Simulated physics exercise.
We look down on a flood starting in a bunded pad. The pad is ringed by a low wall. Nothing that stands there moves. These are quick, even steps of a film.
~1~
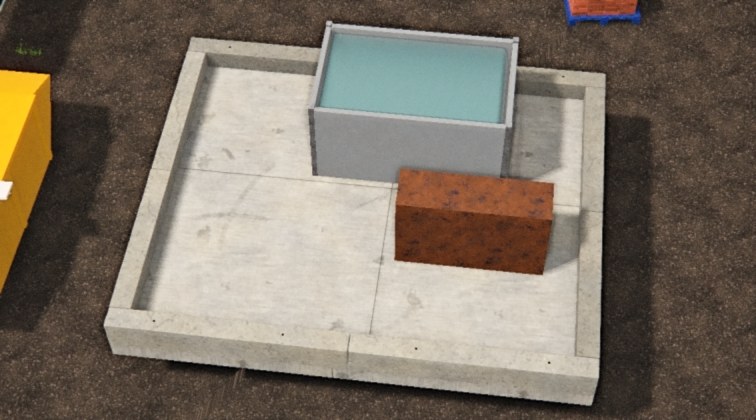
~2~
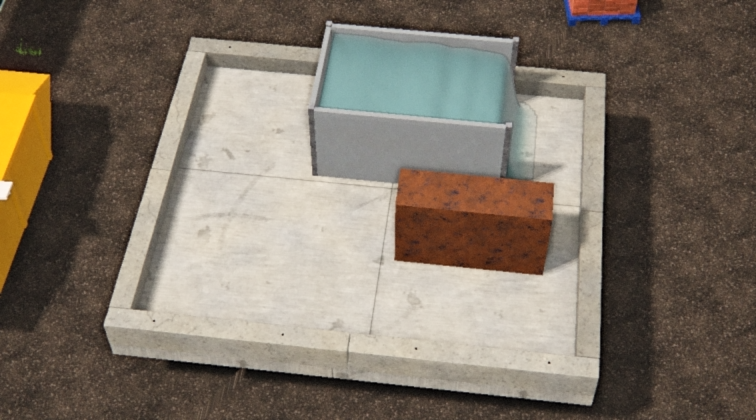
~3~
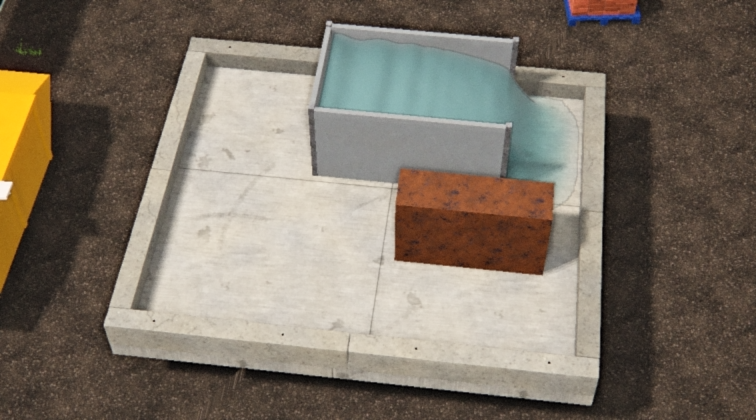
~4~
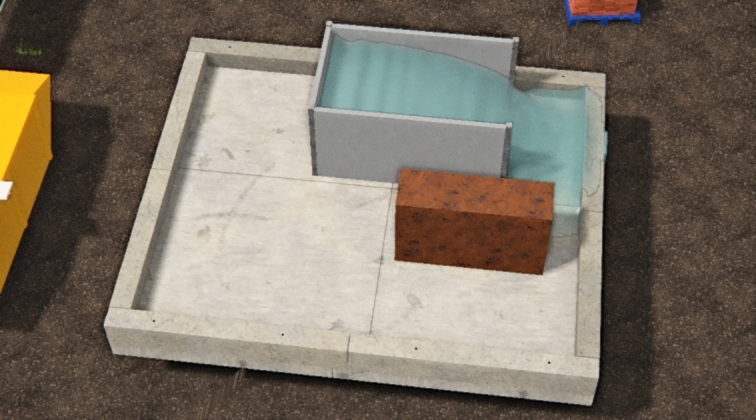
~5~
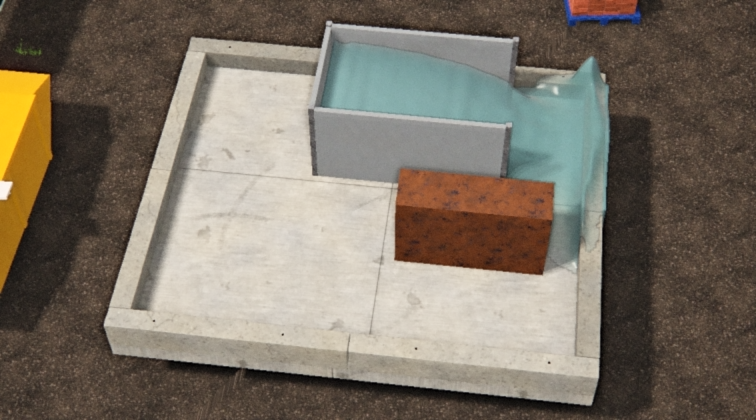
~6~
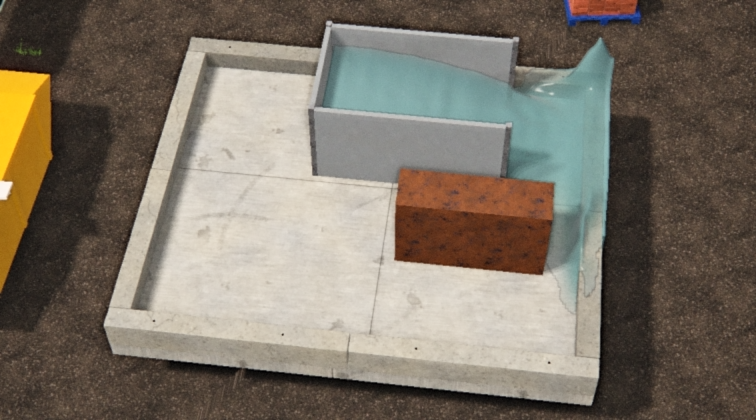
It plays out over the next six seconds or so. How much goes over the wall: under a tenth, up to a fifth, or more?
Over the wall goes above a fifth.
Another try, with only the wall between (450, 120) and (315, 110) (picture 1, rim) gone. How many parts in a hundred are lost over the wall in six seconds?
Roughly 18 per cent.
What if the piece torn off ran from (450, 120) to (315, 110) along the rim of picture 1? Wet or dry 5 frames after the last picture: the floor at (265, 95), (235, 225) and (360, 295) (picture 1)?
As listed: No water, covered, awash.
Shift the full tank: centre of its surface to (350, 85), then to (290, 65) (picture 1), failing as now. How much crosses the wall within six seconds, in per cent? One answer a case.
Near 32 and 28 in a hundred.
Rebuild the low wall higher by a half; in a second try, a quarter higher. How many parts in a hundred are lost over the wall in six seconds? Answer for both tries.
Near 24 and 34 in a hundred.
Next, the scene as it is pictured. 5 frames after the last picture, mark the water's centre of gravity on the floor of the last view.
Near (475, 163).
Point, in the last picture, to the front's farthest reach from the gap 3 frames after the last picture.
Around (573, 367).
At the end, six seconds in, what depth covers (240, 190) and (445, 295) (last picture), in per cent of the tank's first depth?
In that order: 10 and 4 per cent.
A moment on, water covers 25 % of the floor; the low wall has let 13 % over.
Next, water covers 30 % of the floor; the low wall has let 21 % over.
Then, water covers 55 % of the floor; the low wall has let 40 % over.
Later, water covers 75 % of the floor; the low wall has let 43 % over.
In the end, water covers 80 % of the floor; the low wall has let 43 % over.
